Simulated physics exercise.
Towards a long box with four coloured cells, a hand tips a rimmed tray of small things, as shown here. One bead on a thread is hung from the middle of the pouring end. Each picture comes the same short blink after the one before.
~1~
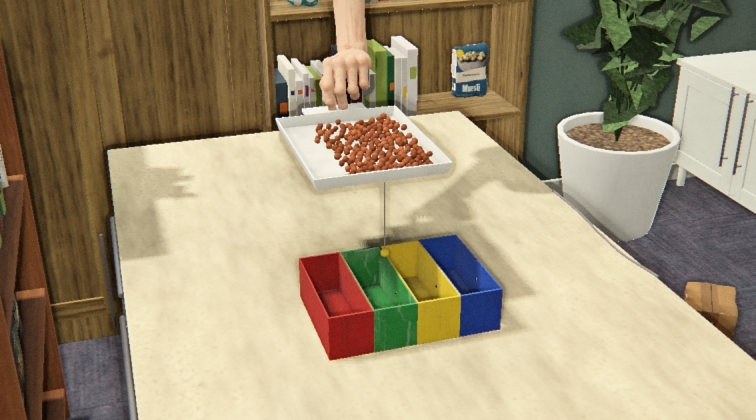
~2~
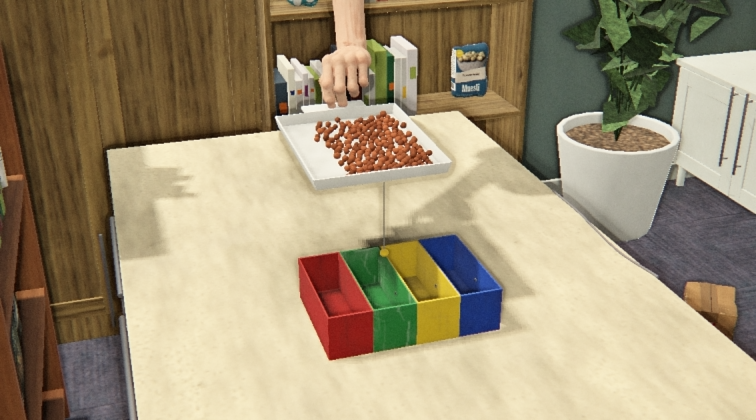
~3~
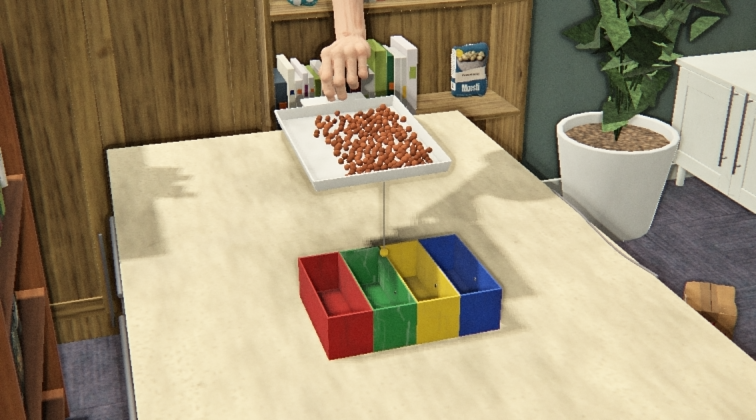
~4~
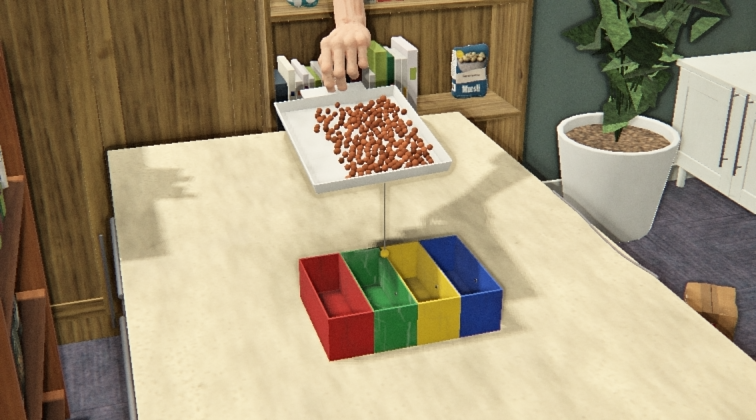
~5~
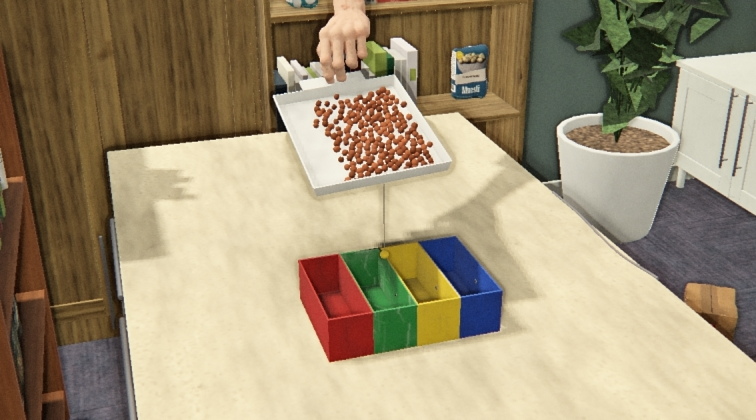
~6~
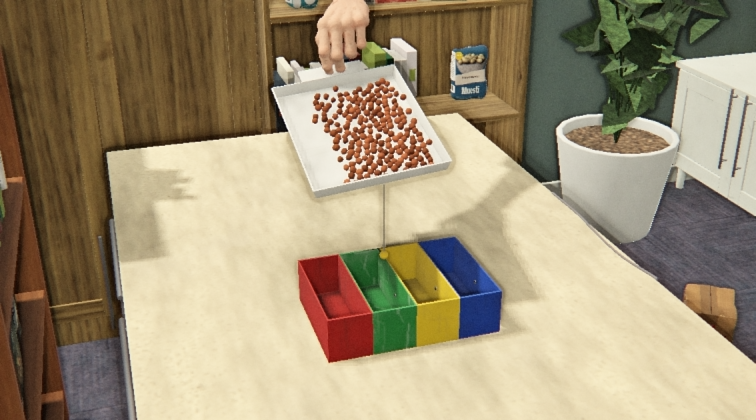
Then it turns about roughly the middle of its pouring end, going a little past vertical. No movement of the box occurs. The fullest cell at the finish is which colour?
Colour: Red.
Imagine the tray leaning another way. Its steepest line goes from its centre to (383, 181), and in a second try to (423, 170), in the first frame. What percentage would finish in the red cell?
About 20 and 0 percent.
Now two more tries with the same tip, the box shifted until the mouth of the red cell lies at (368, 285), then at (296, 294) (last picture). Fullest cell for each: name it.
The first placing favours red, while the second favours the green cell.
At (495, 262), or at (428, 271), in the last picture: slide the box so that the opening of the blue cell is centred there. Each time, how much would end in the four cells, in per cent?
In order, about 40 and 100 in a hundred.
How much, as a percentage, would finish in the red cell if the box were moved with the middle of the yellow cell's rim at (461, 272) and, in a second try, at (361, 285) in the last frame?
That makes 30 per cent, followed by 0 per cent.
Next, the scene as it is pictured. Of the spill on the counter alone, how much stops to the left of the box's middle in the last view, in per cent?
Around 90 %.
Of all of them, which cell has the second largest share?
The cell in second spot is the green one.
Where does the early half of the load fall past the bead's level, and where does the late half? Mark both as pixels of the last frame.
For the early half I get (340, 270), and for the late half (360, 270).
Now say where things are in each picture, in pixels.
Corners of the pouring end (317, 178) and (448, 161), level; middle of the load (372, 147), clay pellets; bead on its thread (385, 253); red cell (351, 331); green cell (396, 324); yellow cell (439, 316); blue cell (481, 309), in the first picture.
Corners of the pouring end (316, 178) and (448, 161), level; middle of the load (371, 146), in the second picture.
Corners of the pouring end (316, 180) and (447, 160), tipped barely, lowest at the left corner; middle of the load (371, 142), in the third picture.
Corners of the pouring end (316, 183) and (448, 160), tipped a little, lowest at the left corner; middle of the load (371, 139), in the fourth picture.
Corners of the pouring end (316, 186) and (448, 160), tipped a little, lowest at the left corner; middle of the load (371, 135), in the fifth picture.
Corners of the pouring end (316, 188) and (447, 159), tipped clearly, lowest at the left corner; middle of the load (370, 131); red cell (350, 334); green cell (395, 326); yellow cell (438, 318); blue cell (480, 311), in the sixth picture.
Just after the last frame, tray tipped steeply; almost all on the tray; just a few falling or outside the box.
A moment on, tray tipped past a quarter turn; roughly two thirds on the tray; about a tenth in the red cell; just a few in the green cell; roughly a quarter falling or outside the box.
Further on, tray tipped past a quarter turn; roughly half in the red cell; roughly a quarter in the green cell; about a tenth in the yellow cell; about a tenth falling or outside the box.
When it is over, tray tipped past a quarter turn; roughly half in the red cell; roughly a quarter in the green cell; about a tenth in the yellow cell; not one in the blue cell; about a tenth outside the box.
